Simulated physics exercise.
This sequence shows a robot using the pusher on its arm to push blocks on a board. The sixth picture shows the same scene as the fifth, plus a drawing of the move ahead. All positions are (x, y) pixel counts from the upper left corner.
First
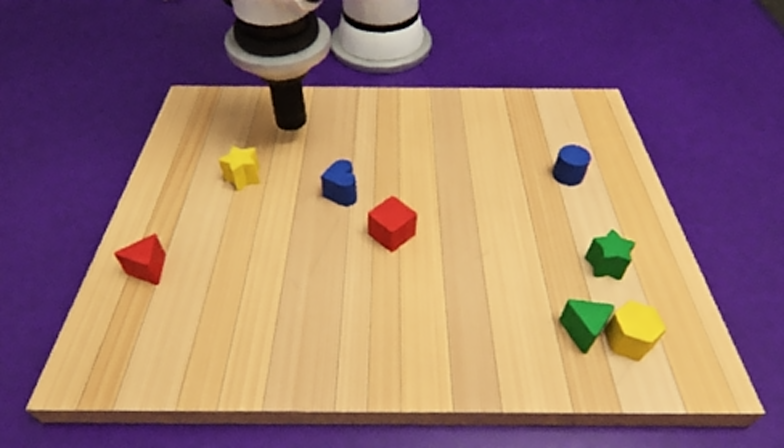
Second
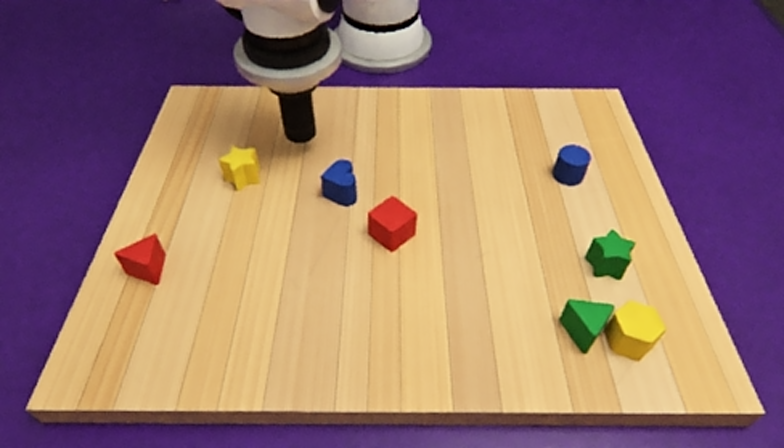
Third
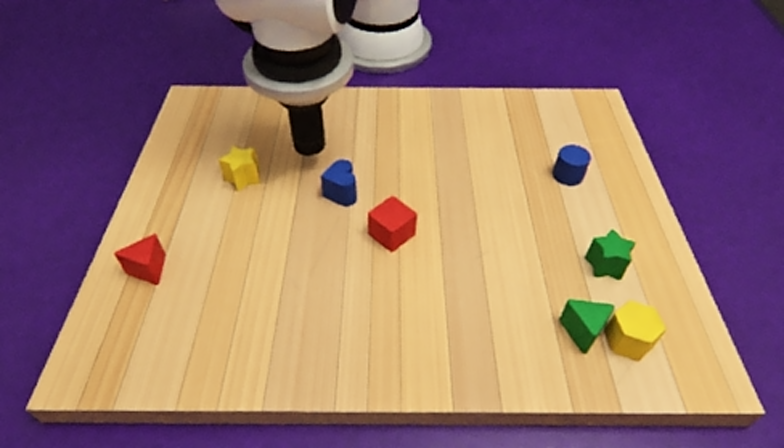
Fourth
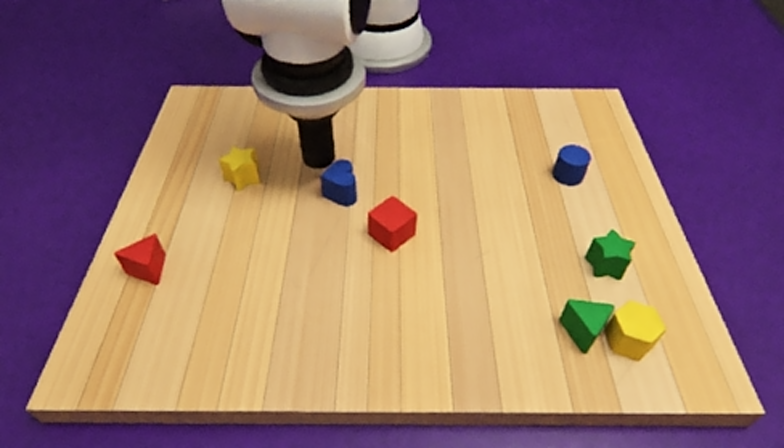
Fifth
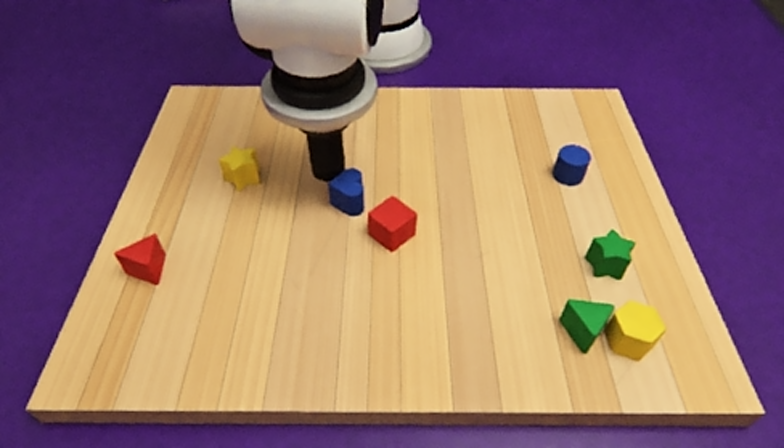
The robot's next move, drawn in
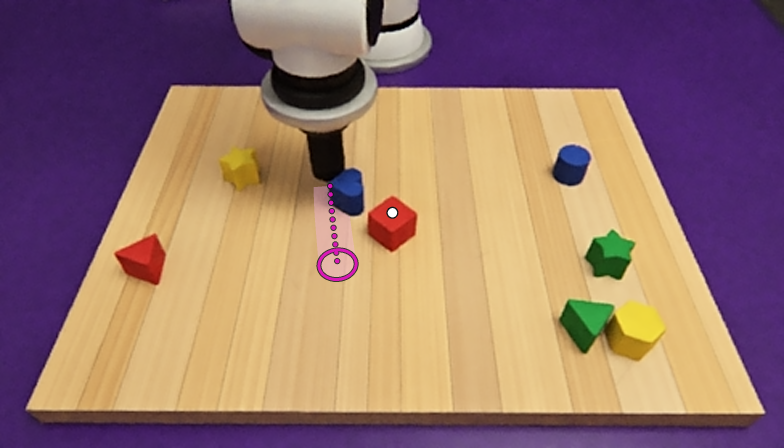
In the video, a robot arm with a black pusher moves down and to the right over a wooden board of colored blocks, then nudges the blue heart-shaped block slightly toward the red block while the other blocks stay still.
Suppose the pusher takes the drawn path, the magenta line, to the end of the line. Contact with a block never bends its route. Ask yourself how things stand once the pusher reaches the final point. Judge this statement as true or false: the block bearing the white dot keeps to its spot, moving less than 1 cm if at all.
My answer: False.
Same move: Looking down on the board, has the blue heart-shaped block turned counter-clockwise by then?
The answer is yes.
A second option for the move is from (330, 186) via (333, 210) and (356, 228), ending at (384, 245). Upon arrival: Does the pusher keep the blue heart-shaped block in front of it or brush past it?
I expect it to be in front.
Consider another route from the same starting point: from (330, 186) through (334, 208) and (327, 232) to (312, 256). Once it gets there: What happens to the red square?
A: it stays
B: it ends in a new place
The correct letter is B.
Drawn move, from (330, 186) directly to (338, 264); the dot is on the red square.
On the path given first. One third of the way, pusher (330, 195); blue heart-shaped block (360, 198), turned 20° anticlockwise.
Two thirds of the way, pusher (333, 222); blue heart-shaped block (366, 211), turned 45° anticlockwise; red square (407, 219), turned 15° anticlockwise.
At the end, pusher (336, 250); blue heart-shaped block (366, 211), turned 45° anticlockwise; red square (407, 219), turned 15° anticlockwise.
